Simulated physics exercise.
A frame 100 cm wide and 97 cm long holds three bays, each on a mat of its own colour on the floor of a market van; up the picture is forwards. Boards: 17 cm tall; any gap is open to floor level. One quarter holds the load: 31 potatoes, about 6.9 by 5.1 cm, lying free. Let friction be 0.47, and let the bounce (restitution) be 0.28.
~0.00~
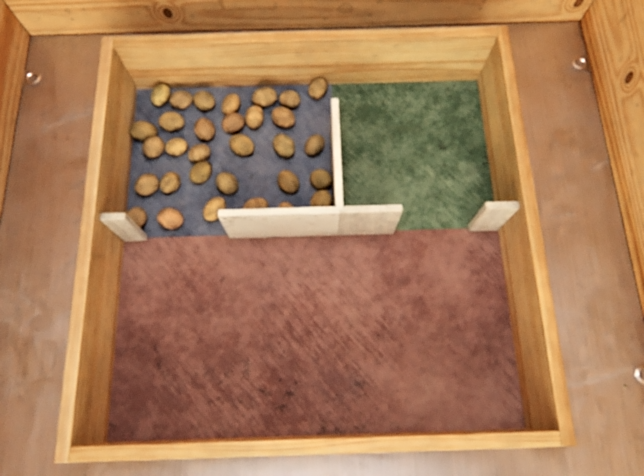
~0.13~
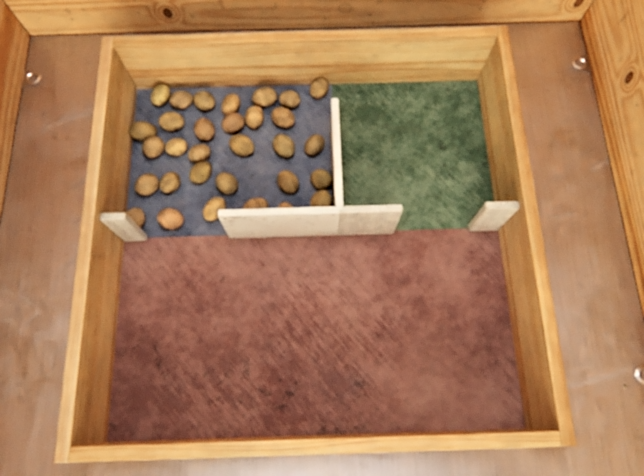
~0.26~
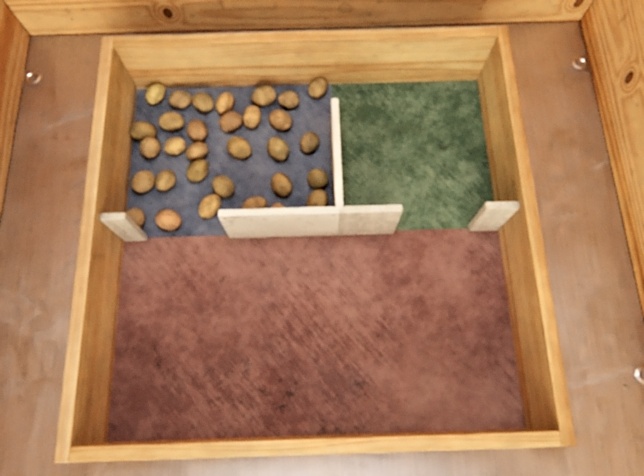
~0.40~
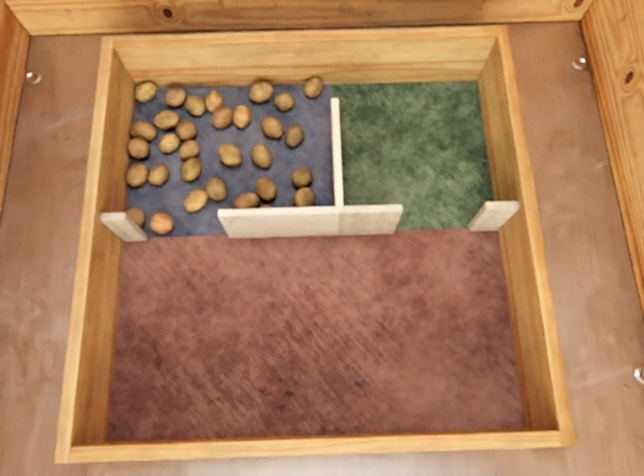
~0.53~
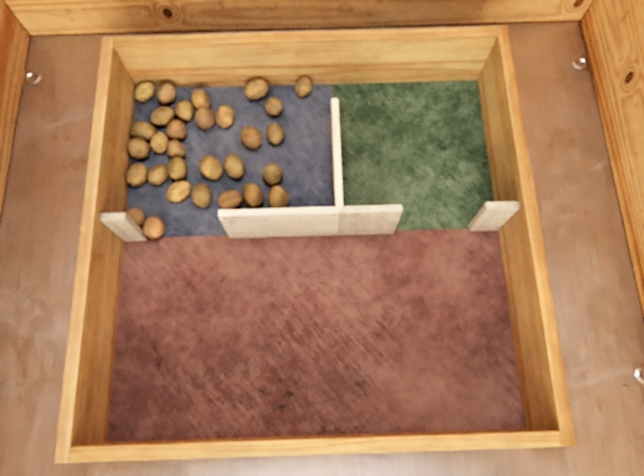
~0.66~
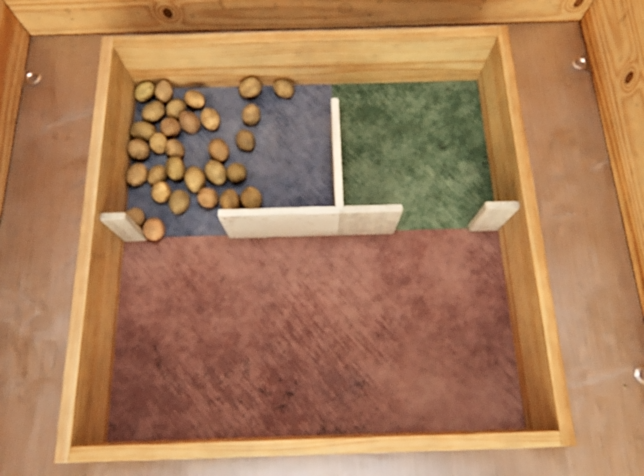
Potatoes scattered on the blue mat shift left and bunch together inside the wooden frame.
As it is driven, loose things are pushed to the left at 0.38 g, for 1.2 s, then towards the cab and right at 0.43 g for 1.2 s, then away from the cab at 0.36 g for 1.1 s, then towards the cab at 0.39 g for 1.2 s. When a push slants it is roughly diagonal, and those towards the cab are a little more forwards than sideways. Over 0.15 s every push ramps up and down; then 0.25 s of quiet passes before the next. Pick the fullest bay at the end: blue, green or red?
The blue bay.
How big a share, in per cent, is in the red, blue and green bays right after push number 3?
In per cent: Red 40, blue 50 and green 10.
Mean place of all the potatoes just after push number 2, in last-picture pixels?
On average, close to pixel (271, 109).
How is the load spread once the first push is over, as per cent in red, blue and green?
Shares - red: 10, blue: 90, green: 0 (per cent).
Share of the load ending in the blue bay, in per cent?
80 %, roughly.
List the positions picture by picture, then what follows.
Middle of the blue mat (232, 156); middle of the green mat (412, 151); middle of the red mat (314, 330); 31 in the blue bay; the potato farthest behind, in the direction of the first push, is at (318, 89), in the first frame.
In the second frame, 31 in the blue bay; the potato farthest behind, in the direction of the first push, is at (319, 88).
In the third frame, 31 in the blue bay; the potato farthest behind, in the direction of the first push, is at (318, 88).
In the fourth frame, 31 in the blue bay; the potato farthest behind, in the direction of the first push, is at (313, 88).
In the fifth frame, 31 in the blue bay; the potato farthest behind, in the direction of the first push, is at (304, 87).
In the sixth frame, 31 in the blue bay; the potato farthest behind, in the direction of the first push, is at (284, 88).
After push 1 (1.44 s), 2 in the red bay and 29 in the blue bay.
After push 2 (2.89 s), 25 in the blue bay and 6 in the green bay.
After push 3 (4.24 s), 11 in the red bay, 17 in the blue bay and 3 in the green bay.
After push 4 (5.69 s), 1 in the red bay, 25 in the blue bay and 5 in the green bay.
When it is over (at 6.80 s), 1 in the red bay, 25 in the blue bay and 5 in the green bay.
